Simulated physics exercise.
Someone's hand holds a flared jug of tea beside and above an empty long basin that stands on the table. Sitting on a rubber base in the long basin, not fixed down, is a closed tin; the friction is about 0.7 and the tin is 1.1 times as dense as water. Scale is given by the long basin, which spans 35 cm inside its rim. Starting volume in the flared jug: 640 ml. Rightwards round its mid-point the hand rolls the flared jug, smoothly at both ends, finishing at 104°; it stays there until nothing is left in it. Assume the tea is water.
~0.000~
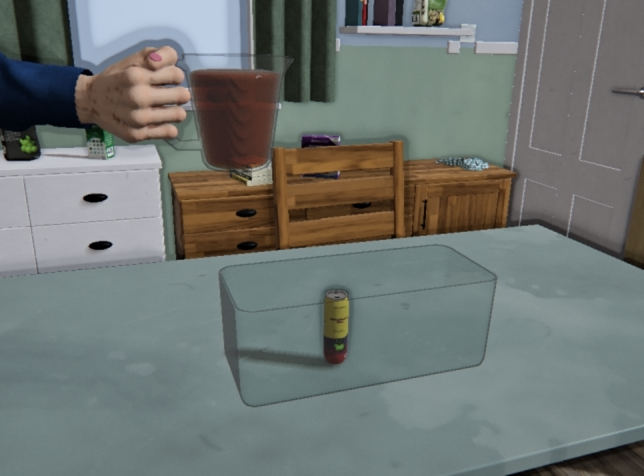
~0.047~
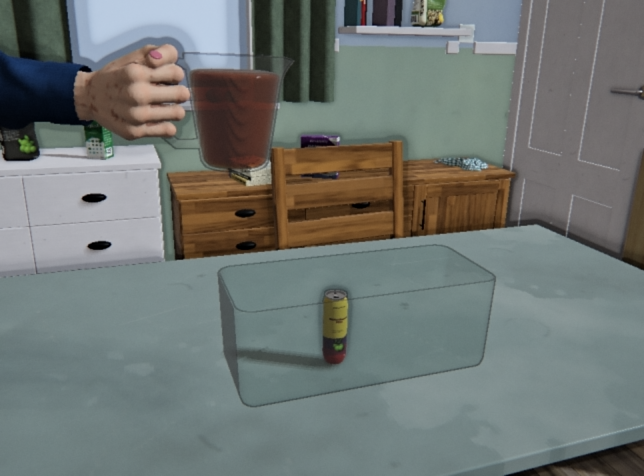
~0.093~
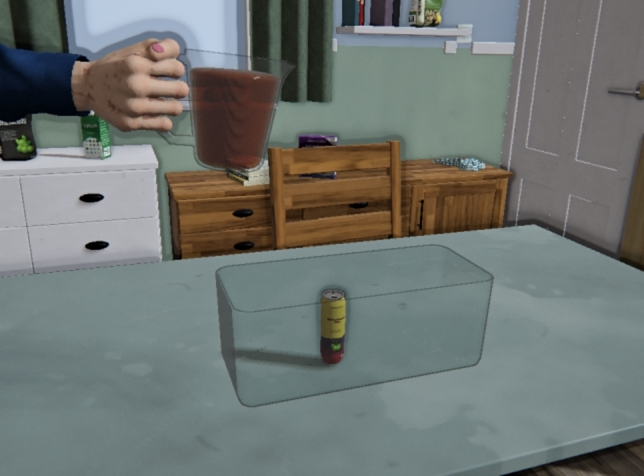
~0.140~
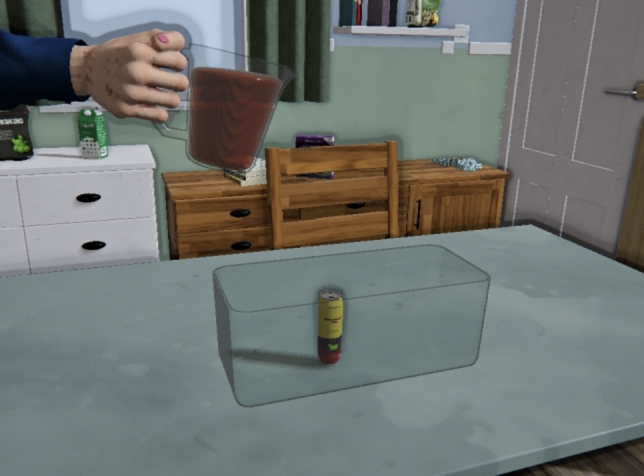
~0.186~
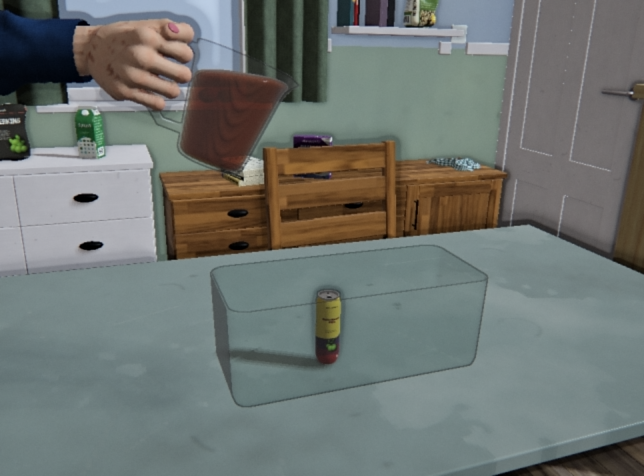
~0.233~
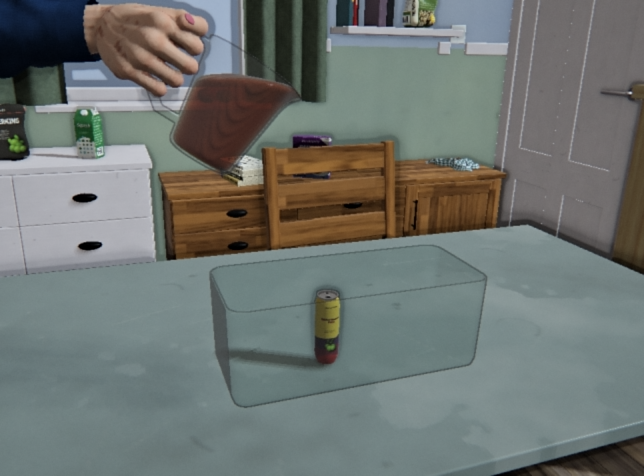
The clip shows a hand holding a clear jug of reddish-brown liquid above and beside an empty transparent basin with a small yellow-and-red can inside; the hand gradually tilts the jug rightward, the liquid shifting toward its rim.
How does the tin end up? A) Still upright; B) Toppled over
(A) Still upright.
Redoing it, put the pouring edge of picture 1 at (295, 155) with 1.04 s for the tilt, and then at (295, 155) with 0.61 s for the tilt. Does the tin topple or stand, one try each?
Run one: It tumbles. Run two: It tumbles.
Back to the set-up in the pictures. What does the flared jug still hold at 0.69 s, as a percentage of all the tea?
About 10 per cent.
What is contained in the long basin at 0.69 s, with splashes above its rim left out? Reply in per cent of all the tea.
I'd say roughly 64 in a hundred of it.
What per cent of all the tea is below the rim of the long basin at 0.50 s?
10 %, more or less.
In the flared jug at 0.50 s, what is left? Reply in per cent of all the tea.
Near 52 in a hundred.
By 0.50 s the tilt is 95° and 51 per cent is still to pour; the tin stands where it began.
By 0.69 s the tilt is 104° and 11 per cent is still to pour; the tin stands where it began.
By 0.89 s the tilt is 104° and 1 per cent is still to pour; the tin stands where it began.
By 1.11 s the tilt is 104° and 0 per cent is still to pour; the tin stands where it began.
At rest the tin stands where it began.
